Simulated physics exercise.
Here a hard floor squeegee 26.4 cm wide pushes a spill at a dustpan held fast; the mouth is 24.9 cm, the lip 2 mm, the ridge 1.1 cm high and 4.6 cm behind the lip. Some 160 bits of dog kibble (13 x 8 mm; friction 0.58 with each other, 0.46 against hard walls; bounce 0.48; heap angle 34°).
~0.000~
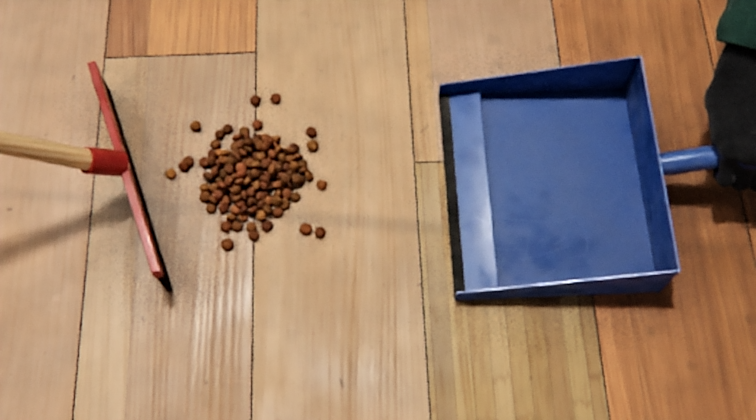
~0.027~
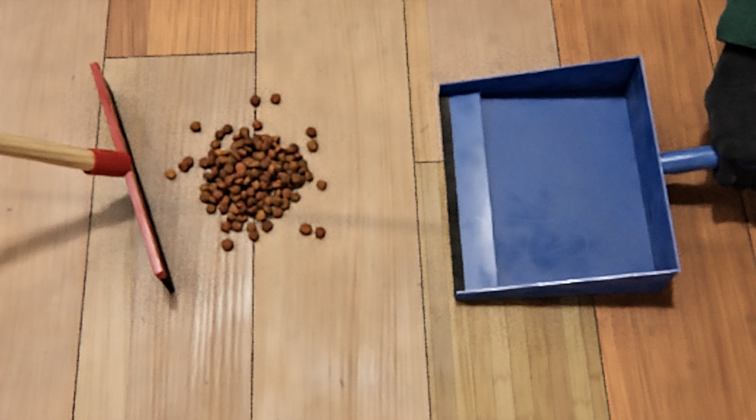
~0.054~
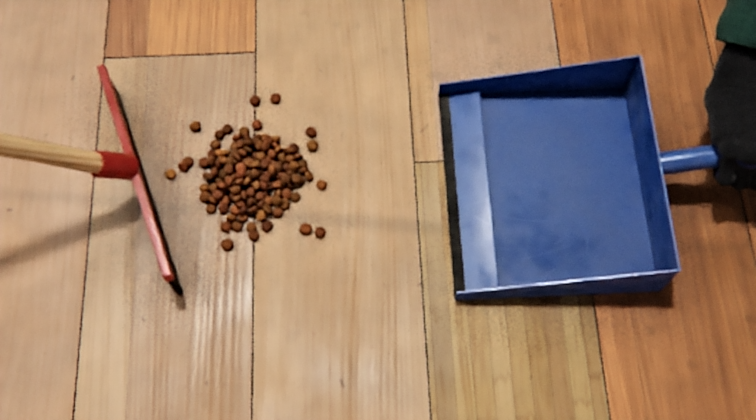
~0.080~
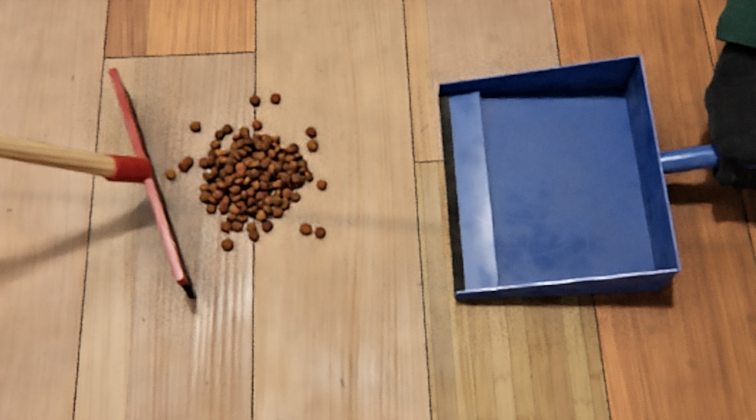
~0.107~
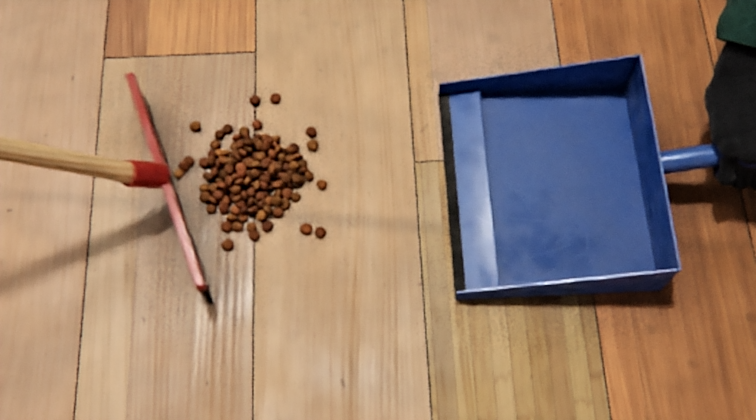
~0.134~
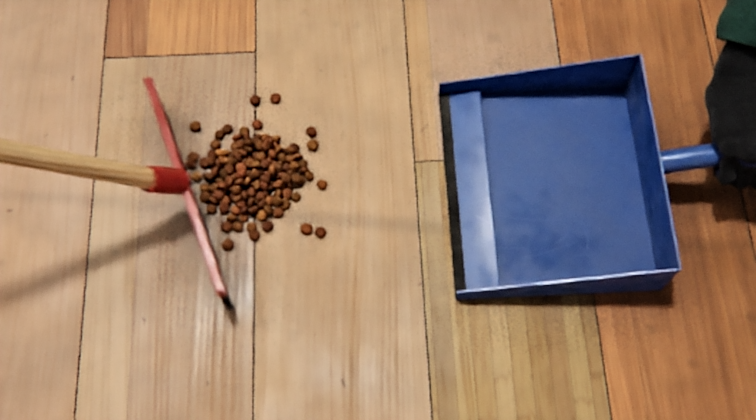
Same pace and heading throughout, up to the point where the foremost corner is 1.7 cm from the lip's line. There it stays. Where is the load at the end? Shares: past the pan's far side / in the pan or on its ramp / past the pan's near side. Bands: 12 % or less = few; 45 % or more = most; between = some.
Shares - far side: Few; pan: Few; near side: Few.
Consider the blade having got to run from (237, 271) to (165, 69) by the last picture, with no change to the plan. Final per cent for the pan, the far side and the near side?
Pan 20; far 20; near 0.
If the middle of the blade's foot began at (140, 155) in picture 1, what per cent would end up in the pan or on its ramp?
I'd put it at around 5 per cent.
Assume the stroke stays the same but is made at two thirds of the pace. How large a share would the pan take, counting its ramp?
Share: Close to 0 %.
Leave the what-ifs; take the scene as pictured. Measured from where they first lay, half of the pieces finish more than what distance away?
I'd put it near 16 cm.
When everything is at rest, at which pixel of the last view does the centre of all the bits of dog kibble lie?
I'd put it at about (396, 162).
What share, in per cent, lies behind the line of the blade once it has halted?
Close to 15 percent.
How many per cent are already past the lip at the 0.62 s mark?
Some 5 per cent by that point.
After 0.29 s, middle of the blade 16 cm from the lip; 0 % over the lip, far side 0 %, near side 0 %.
After 0.39 s, middle of the blade 9 cm from the lip; 0 % over the lip, far side 0 %, near side 0 %.
After 0.62 s, middle of the blade 6 cm from the lip; 5 % over the lip, far side 5 %, near side 0 %.
In the end, at 1.0 s, far side 5 %, pan 5 %, near side 0 %, in front of the lip or behind the blade 95 %.
